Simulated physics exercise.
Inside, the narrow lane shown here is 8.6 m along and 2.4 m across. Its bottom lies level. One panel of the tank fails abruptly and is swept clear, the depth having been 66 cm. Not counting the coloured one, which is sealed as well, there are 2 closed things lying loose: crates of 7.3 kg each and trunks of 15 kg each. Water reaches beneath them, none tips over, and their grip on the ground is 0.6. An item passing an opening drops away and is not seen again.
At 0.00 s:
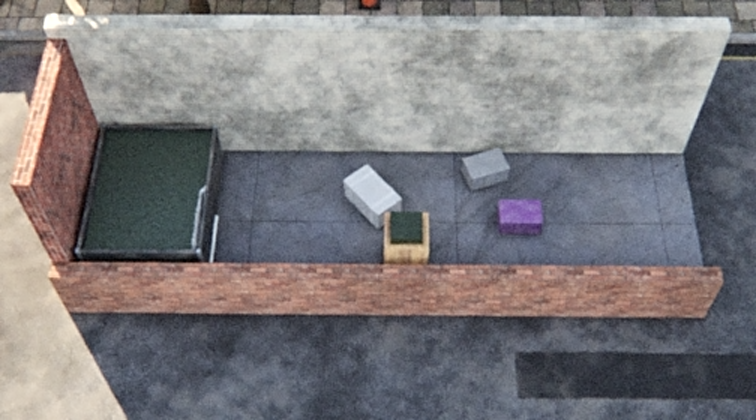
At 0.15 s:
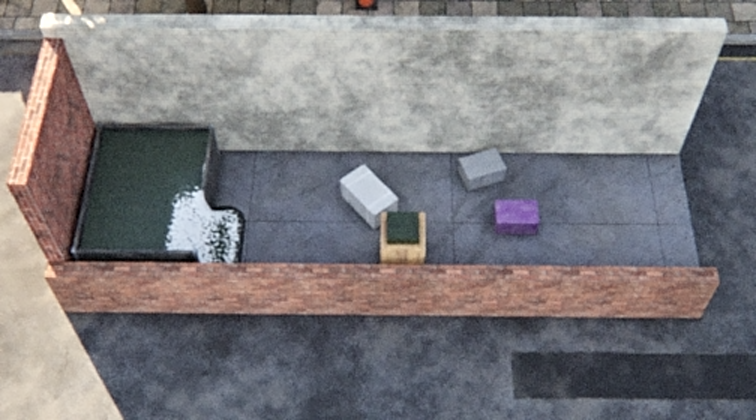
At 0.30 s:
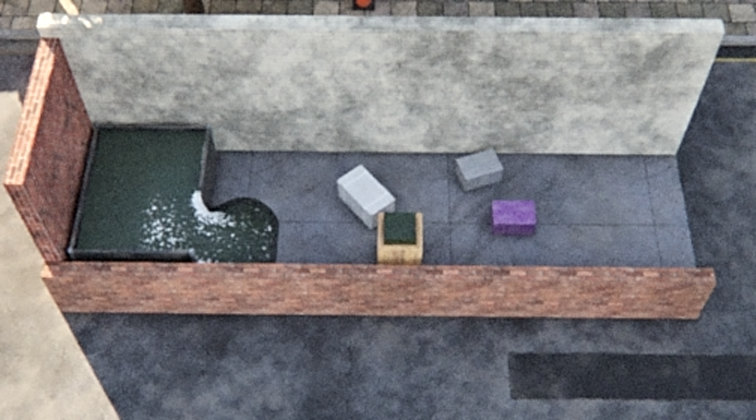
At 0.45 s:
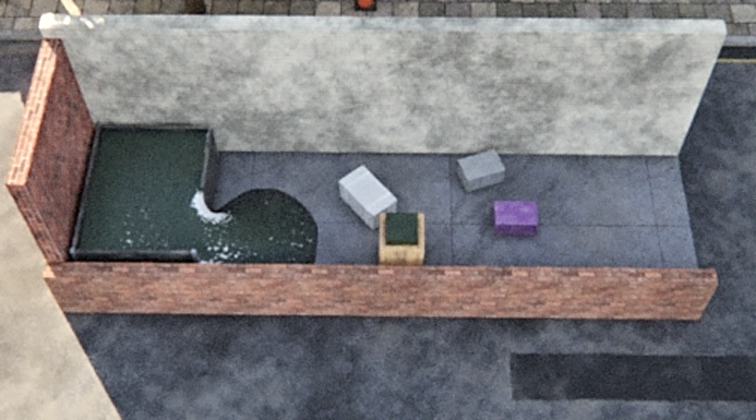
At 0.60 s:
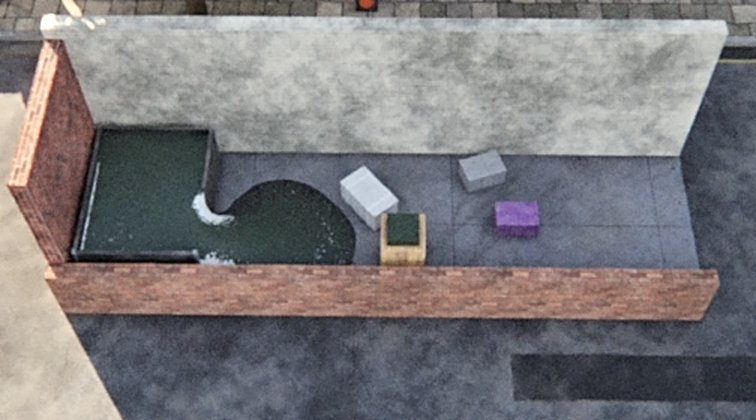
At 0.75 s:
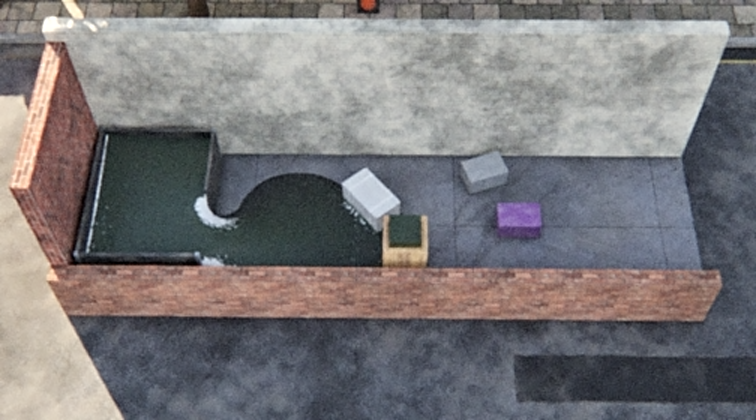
Dark water pours from the tank at left and spreads right across the lane floor to the nearest boxes.
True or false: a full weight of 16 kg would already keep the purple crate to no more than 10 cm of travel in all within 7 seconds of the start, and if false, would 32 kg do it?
False, but 32 kg would.
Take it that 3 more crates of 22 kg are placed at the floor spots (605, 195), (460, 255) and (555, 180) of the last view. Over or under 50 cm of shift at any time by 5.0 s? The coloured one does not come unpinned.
In the order asked: Crosses the line, stays inside the line, crosses the line.
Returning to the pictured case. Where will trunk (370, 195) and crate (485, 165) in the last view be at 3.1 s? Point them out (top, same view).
I'd say close to (568, 171) and close to (637, 156).
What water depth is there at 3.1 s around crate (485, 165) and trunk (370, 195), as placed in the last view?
First about 8 cm, second about 9 cm.
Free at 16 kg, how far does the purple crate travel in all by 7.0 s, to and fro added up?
All together it comes to about 200 cm.
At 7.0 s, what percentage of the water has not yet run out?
68 %.
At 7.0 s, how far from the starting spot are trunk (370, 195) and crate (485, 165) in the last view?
Taking them in the order asked, one is gone out, then the other is gone out.
After 1.4 s the purple crate would be 0 cm from its start with 16 kg and 0 cm from its start with 32 kg; 0 cm of water round it then.
After 3.1 s the purple crate would be 26 cm from its start with 16 kg and 0 cm from its start with 32 kg; 4 cm of water round it then.
After 4.9 s the purple crate would be 92 cm from its start with 16 kg and 0 cm from its start with 32 kg; 7 cm of water round it then.
After 7.0 s the purple crate would be 192 cm from its start with 16 kg and 0 cm from its start with 32 kg; 5 cm of water round it then.
